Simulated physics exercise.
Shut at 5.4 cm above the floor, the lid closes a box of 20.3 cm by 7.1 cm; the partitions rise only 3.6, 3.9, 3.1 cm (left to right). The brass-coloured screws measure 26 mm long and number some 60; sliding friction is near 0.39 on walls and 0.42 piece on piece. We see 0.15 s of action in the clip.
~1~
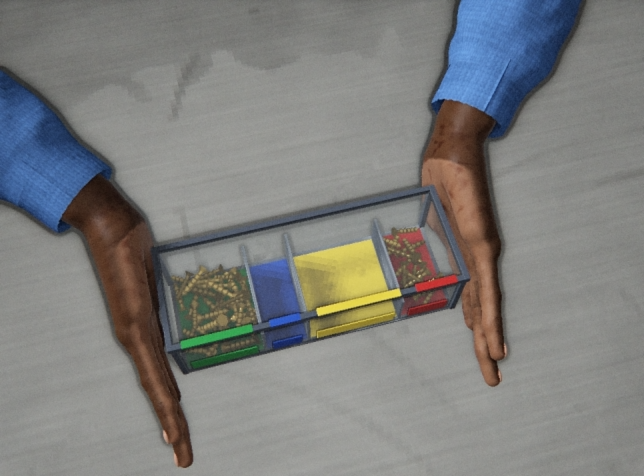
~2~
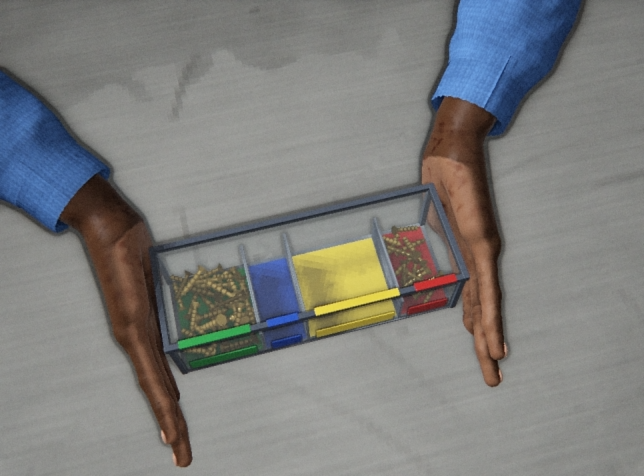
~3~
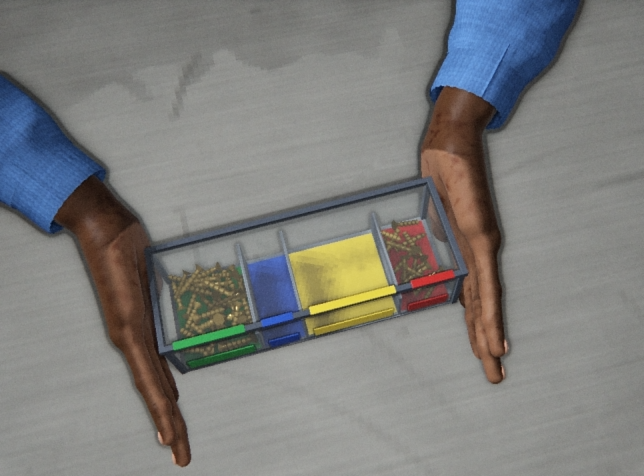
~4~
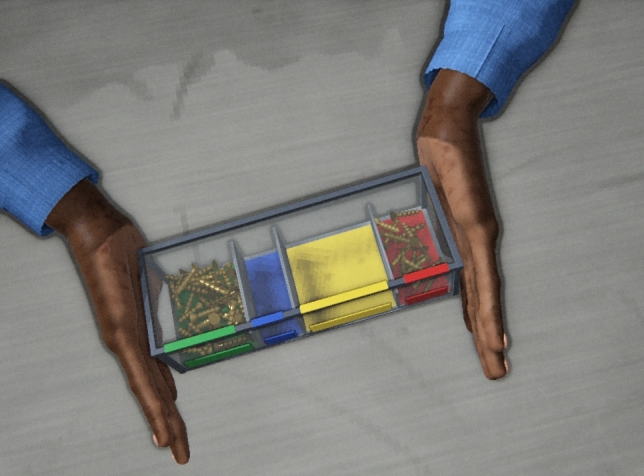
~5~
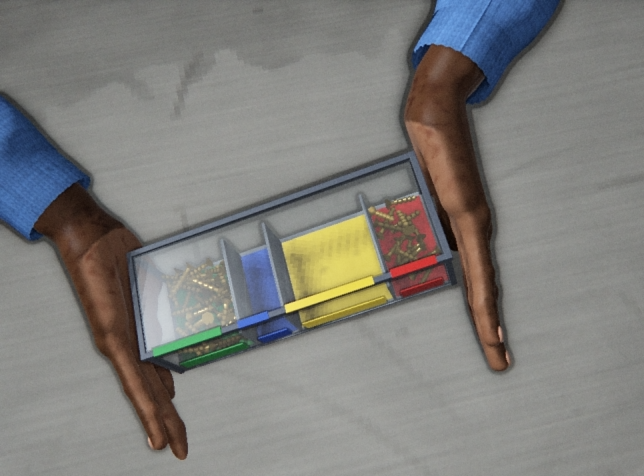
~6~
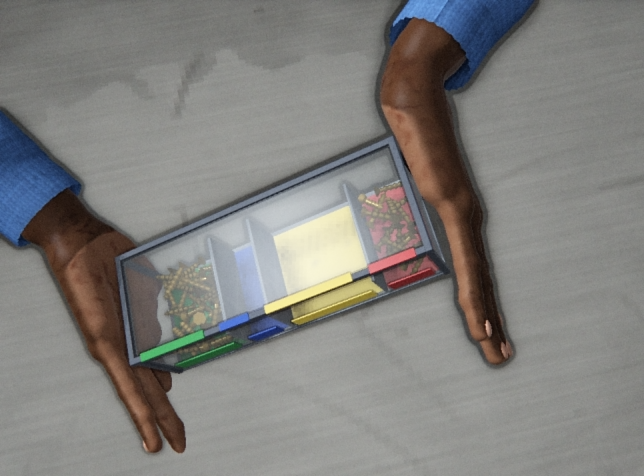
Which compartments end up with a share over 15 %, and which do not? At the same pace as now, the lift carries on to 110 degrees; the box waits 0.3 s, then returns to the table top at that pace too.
Red compartment not over, blue compartment not over, green compartment over, yellow compartment not over.
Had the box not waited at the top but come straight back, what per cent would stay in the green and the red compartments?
In per cent: Green 95; red 0.
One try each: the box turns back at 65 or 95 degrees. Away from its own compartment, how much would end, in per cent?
Some 10 and some 30 per cent, respectively.
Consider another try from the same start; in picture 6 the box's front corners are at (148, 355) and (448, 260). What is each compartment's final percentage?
Per cent at the end: Red 0; blue 5; green 95; yellow 0.
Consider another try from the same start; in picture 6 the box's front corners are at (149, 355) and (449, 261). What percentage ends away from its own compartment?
Then around 30 percent would end up out of place.
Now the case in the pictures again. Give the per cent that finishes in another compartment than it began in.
Roughly 25 %.
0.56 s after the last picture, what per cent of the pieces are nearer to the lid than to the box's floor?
Close to 70 in a hundred.
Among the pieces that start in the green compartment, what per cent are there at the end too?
Around 100 %.
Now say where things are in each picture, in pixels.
The first frame shows box tilt 0 degrees, front corners at (173, 346) and (463, 276); red 30 %, green 70 %.
The second frame shows box tilt 1 degrees, front corners at (170, 346) and (462, 275).
The third frame shows box tilt 4 degrees, front corners at (165, 348) and (460, 271), lowest corner left front.
The fourth frame shows box tilt 9 degrees, front corners at (158, 350) and (456, 264), lowest corner left front.
The fifth frame shows box tilt 16 degrees, front corners at (147, 354) and (445, 255), lowest corner left front.
The sixth frame shows box tilt 24 degrees, front corners at (136, 359) and (425, 247), lowest corner left front; red 30 %, green 70 %.
Then, 0.56 s after the last picture, tilt 110 degrees; blue 5 %, green 90 %.
Then, 0.93 s after the last picture, tilt 66 degrees; green 100 %.
Then, 1.39 s after the last picture, tilt 0 degrees; green 100 %.
In the end, red 0 %, blue 0 %, green 100 %, yellow 0 %.
